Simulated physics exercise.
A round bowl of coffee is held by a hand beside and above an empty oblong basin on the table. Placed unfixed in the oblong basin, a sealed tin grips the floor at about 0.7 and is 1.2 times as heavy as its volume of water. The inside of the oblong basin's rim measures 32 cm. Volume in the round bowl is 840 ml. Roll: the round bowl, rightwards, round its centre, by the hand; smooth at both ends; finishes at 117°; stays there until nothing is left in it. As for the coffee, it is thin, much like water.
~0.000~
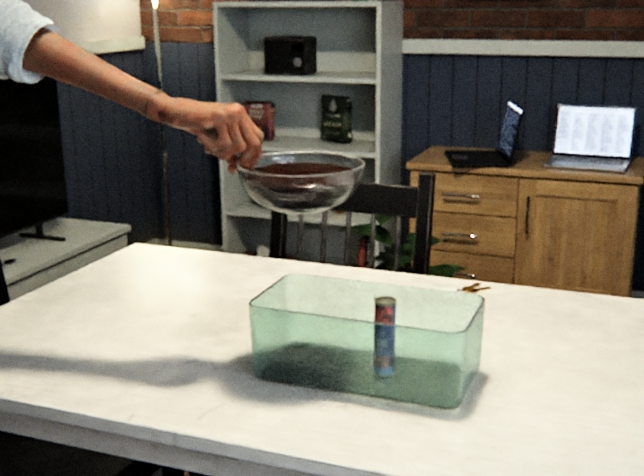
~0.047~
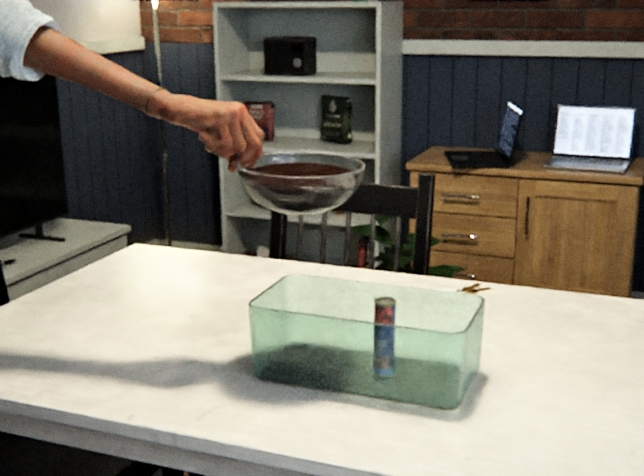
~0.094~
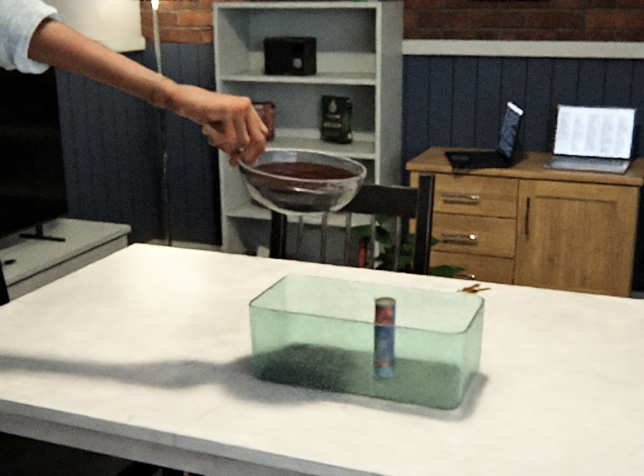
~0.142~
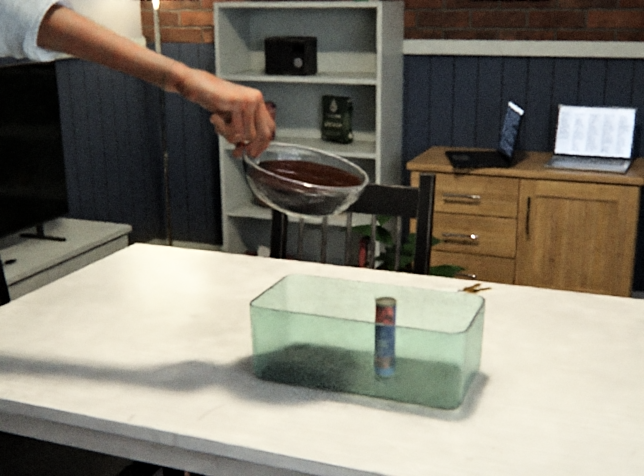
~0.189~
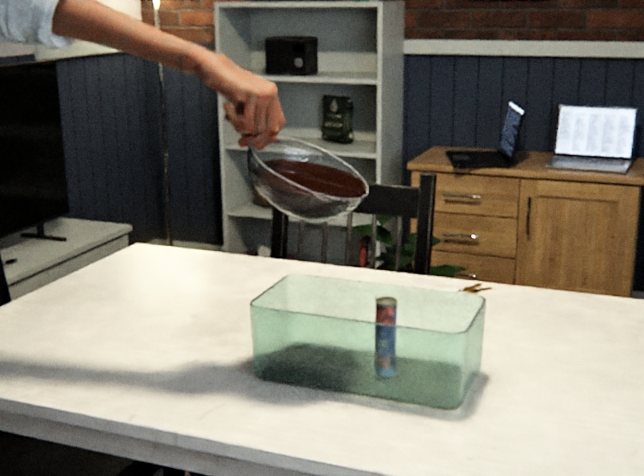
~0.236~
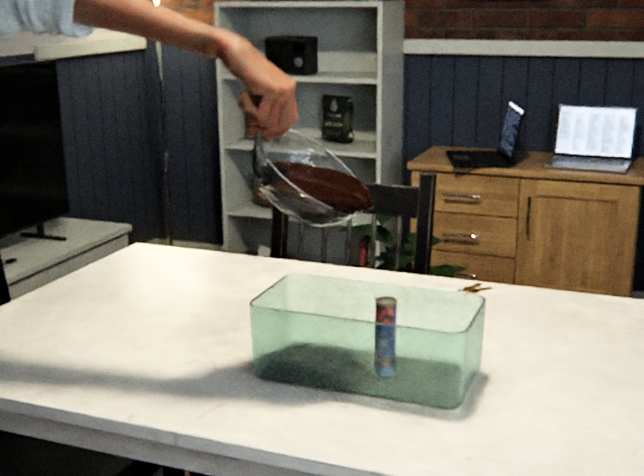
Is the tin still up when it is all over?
Yes: It will stay on its base.
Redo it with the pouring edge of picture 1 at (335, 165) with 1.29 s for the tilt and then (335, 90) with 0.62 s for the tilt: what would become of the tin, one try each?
The tin stays vertical the first time and stays vertical the second time.
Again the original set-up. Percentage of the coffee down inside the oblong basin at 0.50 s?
Fraction in basin: Approx. 72%.
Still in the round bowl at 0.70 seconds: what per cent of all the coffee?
About 0 per cent.
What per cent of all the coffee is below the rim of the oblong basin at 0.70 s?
92 per cent, give or take a little.
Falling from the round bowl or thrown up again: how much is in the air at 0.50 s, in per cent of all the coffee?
Near 28 per cent at that time.
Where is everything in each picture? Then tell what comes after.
In the first picture, it leans 0°; its right rim is at (360, 169); the coffee meets the walls at (250, 169) and (358, 178); the oblong basin's rim runs from (268, 289) to (476, 315); the tin's top is at (385, 304).
In the second picture, it leans 2°; its right rim is at (361, 171); the coffee meets the walls at (250, 169) and (358, 180).
In the third picture, it leans 7°; its right rim is at (362, 177); the coffee meets the walls at (251, 167) and (359, 182).
In the fourth picture, it leans 15°; its right rim is at (364, 186); the coffee meets the walls at (254, 164) and (362, 186).
In the fifth picture, it leans 25°; its right rim is at (364, 198); the coffee meets the walls at (258, 163) and (363, 189); 1 per cent is over the edge.
In the sixth picture, it leans 37°; its right rim is at (360, 211); the coffee meets the walls at (264, 164) and (344, 189); 9 per cent is over the edge.
After 0.50 s the tilt is 107° and 0 per cent is still to pour; the tin stands where it began.
After 0.70 s the tilt is 117° and 0 per cent is still to pour; the tin stands where it began.
After 0.90 s the tilt is 117° and 0 per cent is still to pour; the tin stands where it began.
After 1.12 s the tilt is 117° and 0 per cent is still to pour; the tin stands where it began.
In the end the tin stands where it began.
